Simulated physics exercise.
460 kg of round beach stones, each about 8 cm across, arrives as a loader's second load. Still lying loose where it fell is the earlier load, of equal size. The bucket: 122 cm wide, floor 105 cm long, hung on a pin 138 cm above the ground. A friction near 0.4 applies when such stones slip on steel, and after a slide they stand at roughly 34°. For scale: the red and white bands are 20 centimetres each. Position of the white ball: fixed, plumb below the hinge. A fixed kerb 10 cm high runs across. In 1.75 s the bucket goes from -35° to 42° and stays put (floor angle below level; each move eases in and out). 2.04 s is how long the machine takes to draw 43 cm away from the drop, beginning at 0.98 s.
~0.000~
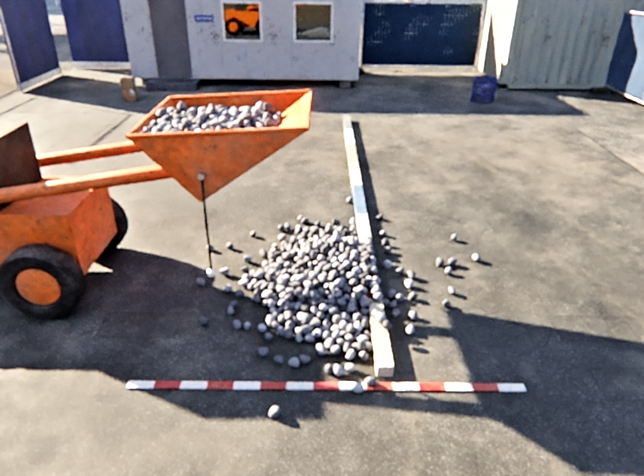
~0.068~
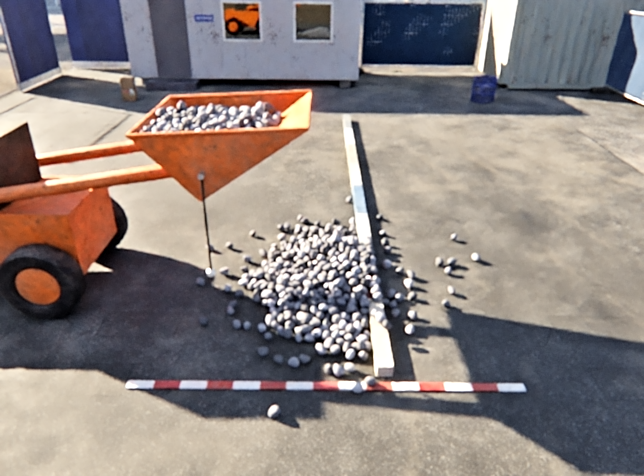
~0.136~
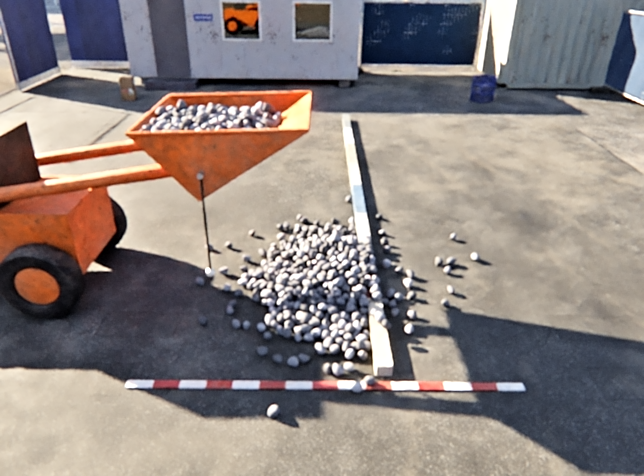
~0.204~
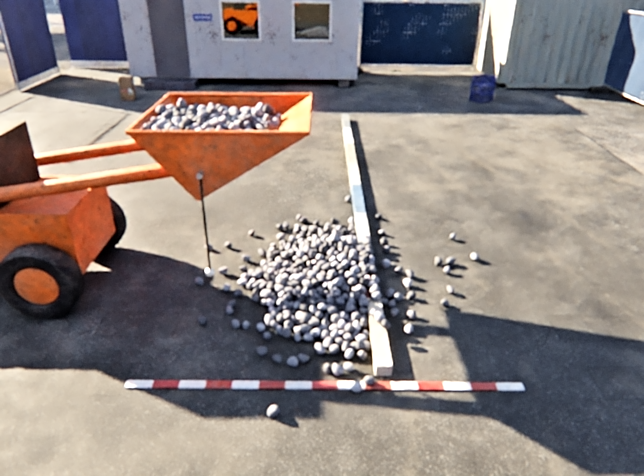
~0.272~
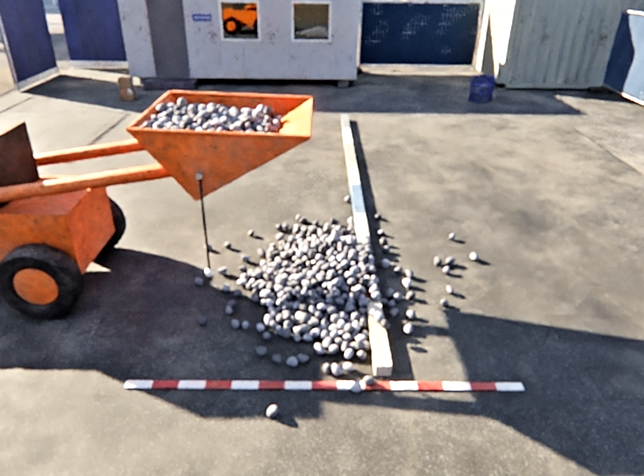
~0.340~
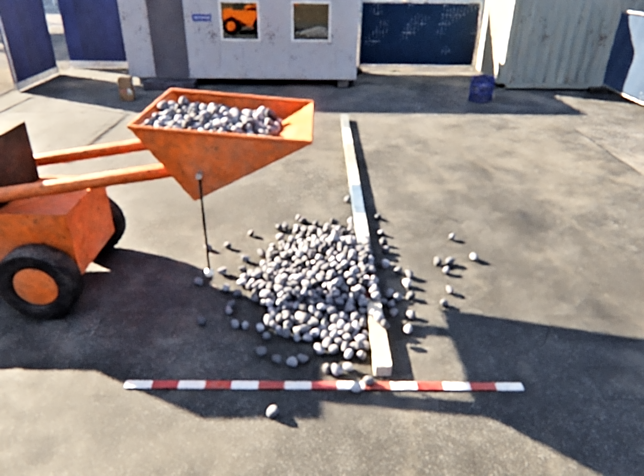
An orange loader's raised bucket, full of grey stones, tilted very slightly, its right lip dipping a little, while the loose pile of stones beside the long pale kerb below lay still.
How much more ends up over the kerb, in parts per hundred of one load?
Close to 6 parts in a hundred.
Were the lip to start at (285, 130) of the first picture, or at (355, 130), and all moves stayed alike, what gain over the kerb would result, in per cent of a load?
About 0 per cent from the first spot and 40 per cent from the second.
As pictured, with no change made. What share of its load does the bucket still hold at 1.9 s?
Reading: Near 20 % of the load.
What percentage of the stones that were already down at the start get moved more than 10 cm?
30 %.
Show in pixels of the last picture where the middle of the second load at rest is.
I'd say close to (304, 270).
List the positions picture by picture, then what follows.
In the first frame, the bucket is at -35°, its lip at (308, 129); the top of the load is at (218, 110). The earlier load is highest near (322, 256), 24 cm above ground level, 96 % on this side of the kerb, 4 % over the kerb.
In the second frame, the bucket is at -35°, its lip at (308, 129); the top of the load is at (219, 110); the stones move at 0.0 m/s on average.
In the third frame, the bucket is at -34°, its lip at (309, 130); the top of the load is at (214, 110); the stones move at 0.1 m/s on average.
In the fourth frame, the bucket is at -32°, its lip at (309, 133); the top of the load is at (191, 110); the stones move at 0.1 m/s on average.
In the fifth frame, the bucket is at -30°, its lip at (310, 137); the top of the load is at (185, 110); the stones move at 0.2 m/s on average.
In the sixth frame, lip at (312, 142), floor tilted -27°, highest stones at (186, 108); the stones move at 0.2 m/s on average.
After 1.3 s the floor is at 30°; in per cent of one load, 95 in the bucket, 101 on this side of the kerb, 4 over the kerb; the foremost stones are at (446, 268).
After 1.9 s the floor is at 42°; in per cent of one load, 18 in the bucket, 178 on this side of the kerb, 4 over the kerb; the foremost stones are at (446, 268).
After 3.5 s the floor is at 42°; in per cent of one load, 0 in the bucket, 190 on this side of the kerb, 10 over the kerb; the foremost stones are at (448, 267).
After 6.2 s the floor is at 42°; in per cent of one load, 0 in the bucket, 190 on this side of the kerb, 10 over the kerb; the foremost stones are at (448, 267). Net gain over the kerb, 6.
